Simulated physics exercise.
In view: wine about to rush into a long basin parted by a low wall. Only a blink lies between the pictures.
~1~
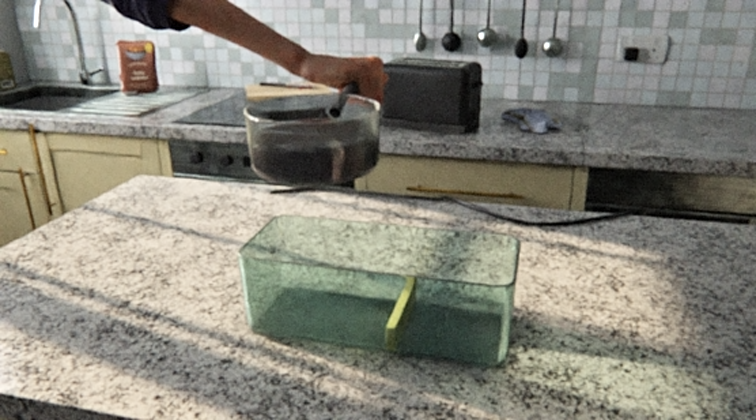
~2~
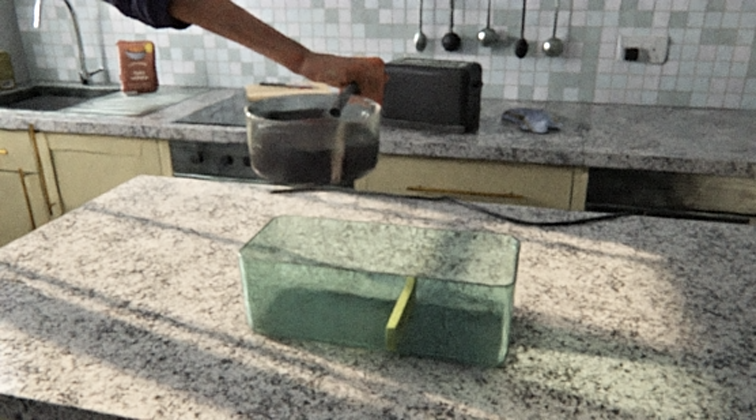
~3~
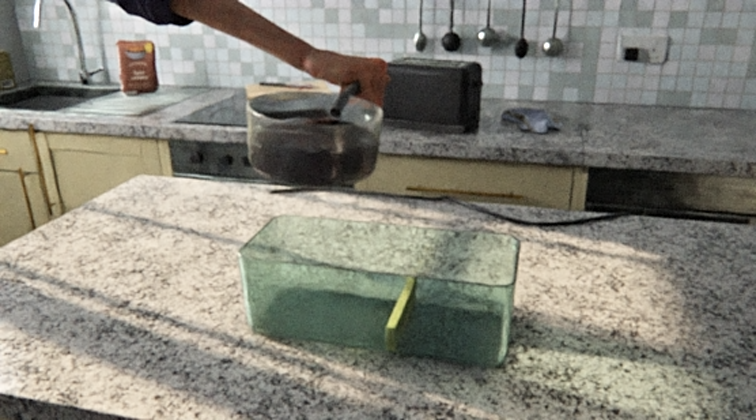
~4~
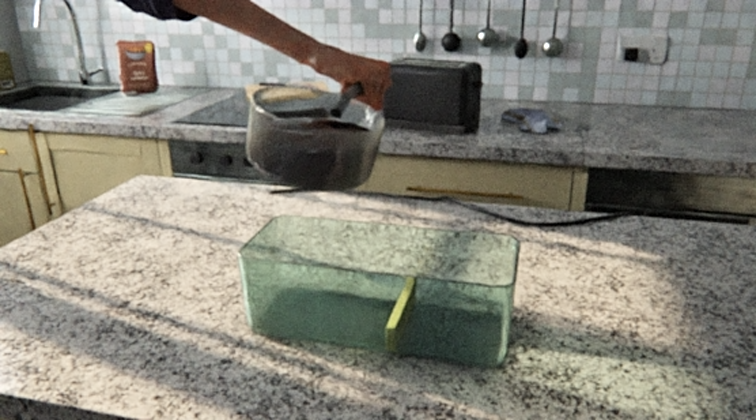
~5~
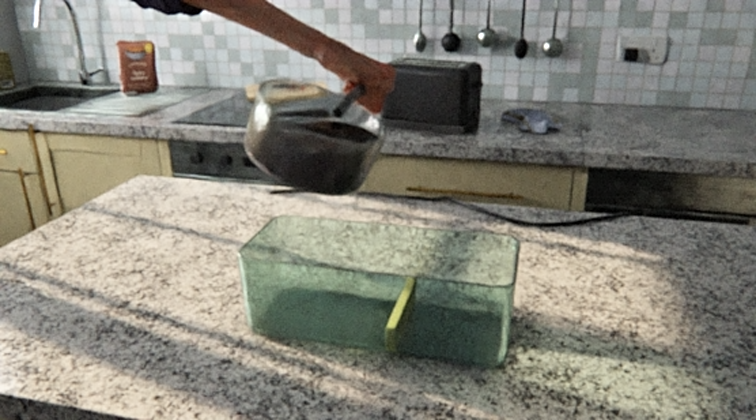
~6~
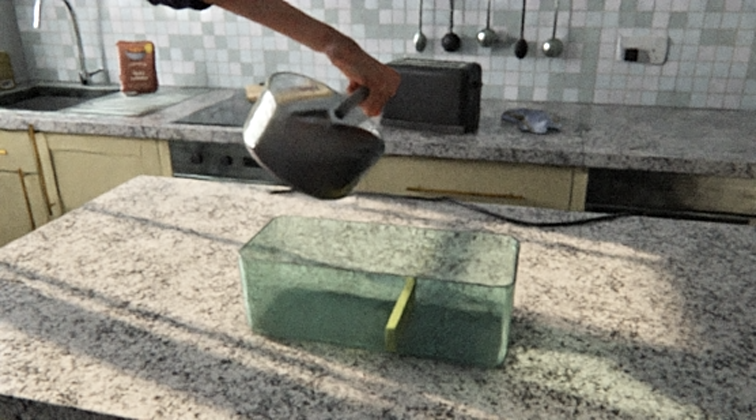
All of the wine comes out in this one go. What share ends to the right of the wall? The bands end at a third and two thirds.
In the end from a third to two thirds is right of the wall.
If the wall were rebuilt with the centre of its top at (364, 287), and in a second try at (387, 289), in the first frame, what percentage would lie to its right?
The first gives 90 %, the second 80 %.
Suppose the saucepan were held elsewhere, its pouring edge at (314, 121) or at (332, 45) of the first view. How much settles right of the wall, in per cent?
The first gives 20 %, the second 20 %.
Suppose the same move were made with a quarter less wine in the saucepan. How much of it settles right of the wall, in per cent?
Close to 50 per cent.
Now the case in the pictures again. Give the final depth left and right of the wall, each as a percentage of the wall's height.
The left part 40 per cent, the right part 70.
A moment on, the saucepan is tipped on its side and 33 per cent is still to pour, 1 is left of the wall and 23 right of it.
Next, the saucepan is tipped on its side and 13 per cent is still to pour, 21 is left of the wall and 58 right of it.
Then the saucepan is tipped on its side and 4 per cent is still to pour, 35 is left of the wall and 57 right of it.
Later the saucepan is tipped on its side and 1 per cent is still to pour, 40 is left of the wall and 56 right of it.
In the end 43 per cent lies left of the wall, 56 right of it and 2 outside.
